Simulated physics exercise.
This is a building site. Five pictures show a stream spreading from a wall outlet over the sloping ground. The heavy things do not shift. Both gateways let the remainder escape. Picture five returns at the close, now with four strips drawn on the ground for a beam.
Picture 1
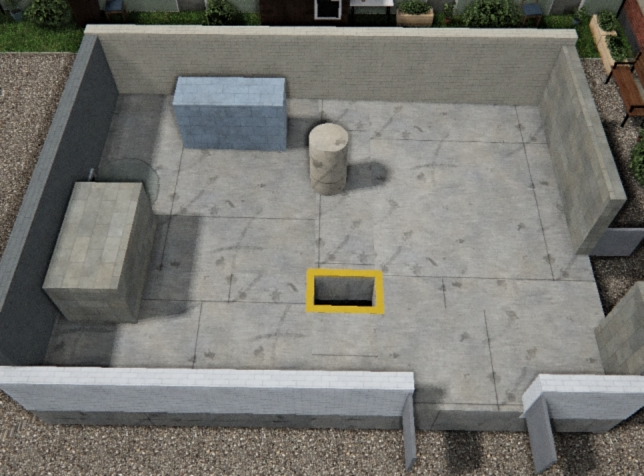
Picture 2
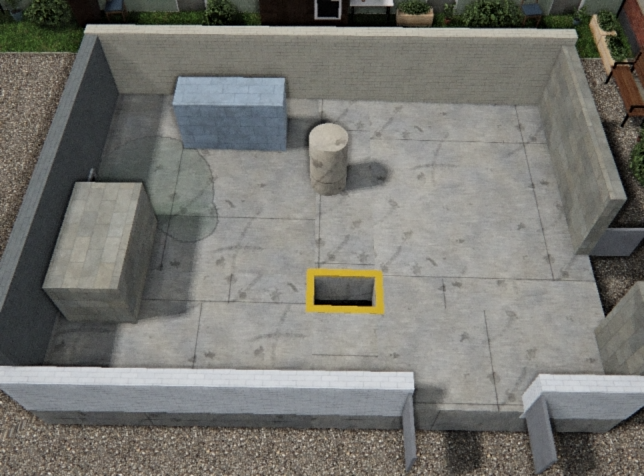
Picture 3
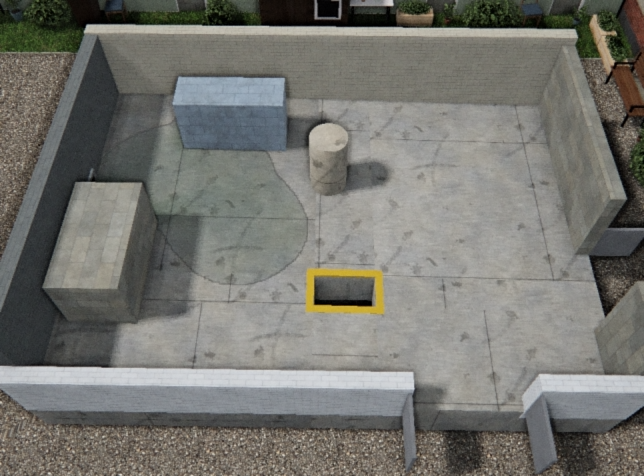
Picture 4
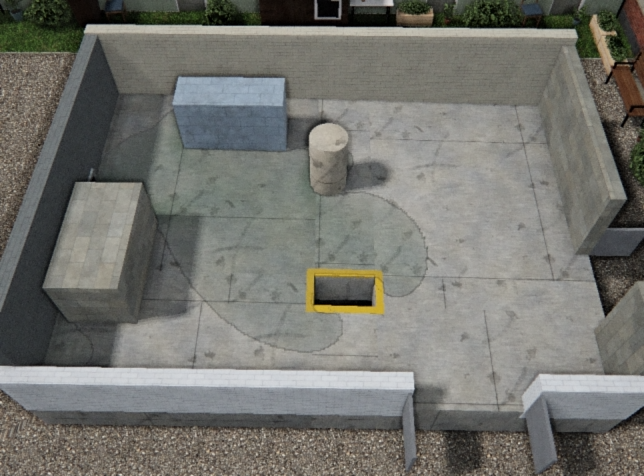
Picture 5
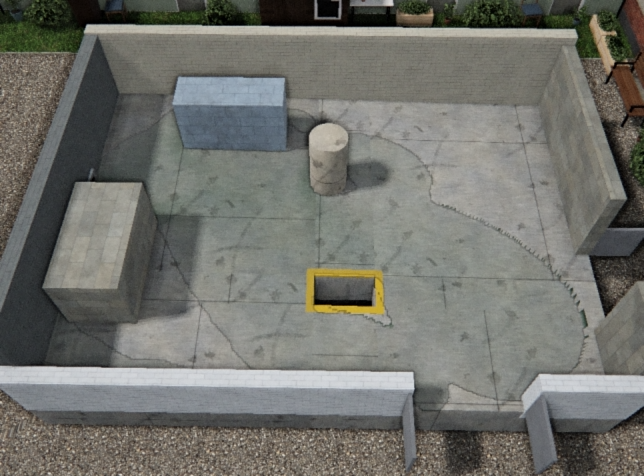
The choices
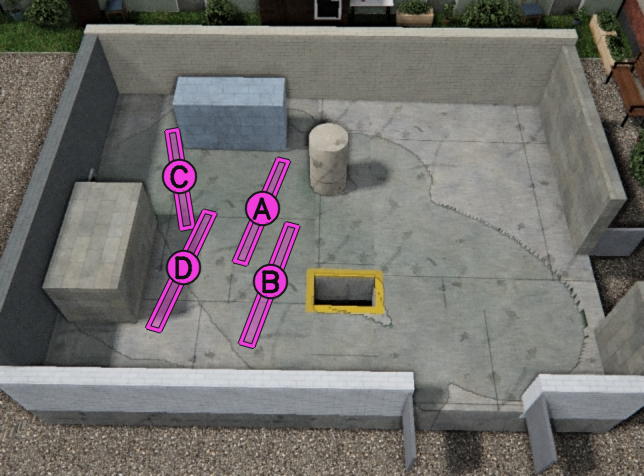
A thin, dark sheet of water spread from the left side of a walled concrete yard, passed the blue block and round pillar, reached the yellow-edged opening, and then covered much of the floor.
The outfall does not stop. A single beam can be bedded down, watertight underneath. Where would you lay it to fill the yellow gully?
The best spot is D.
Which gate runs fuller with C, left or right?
More leaves on the right.
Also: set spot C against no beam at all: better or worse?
It is worse.
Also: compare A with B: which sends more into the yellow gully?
The answer is B.
On the marked copy, A from (240, 262) to (283, 160); B from (246, 344) to (292, 225); C from (172, 130) to (187, 227); D from (153, 328) to (209, 212).
Choosing A, about 3 % of the stream goes into the yellow gully, about 97 % out by the gates.
Choosing B, about 8 % of the stream goes into the yellow gully, about 92 % out by the gates.
Choosing C, about 6 % of the stream goes into the yellow gully, about 94 % out by the gates.
Choosing D, about 24 % of the stream goes into the yellow gully, about 76 % out by the gates.
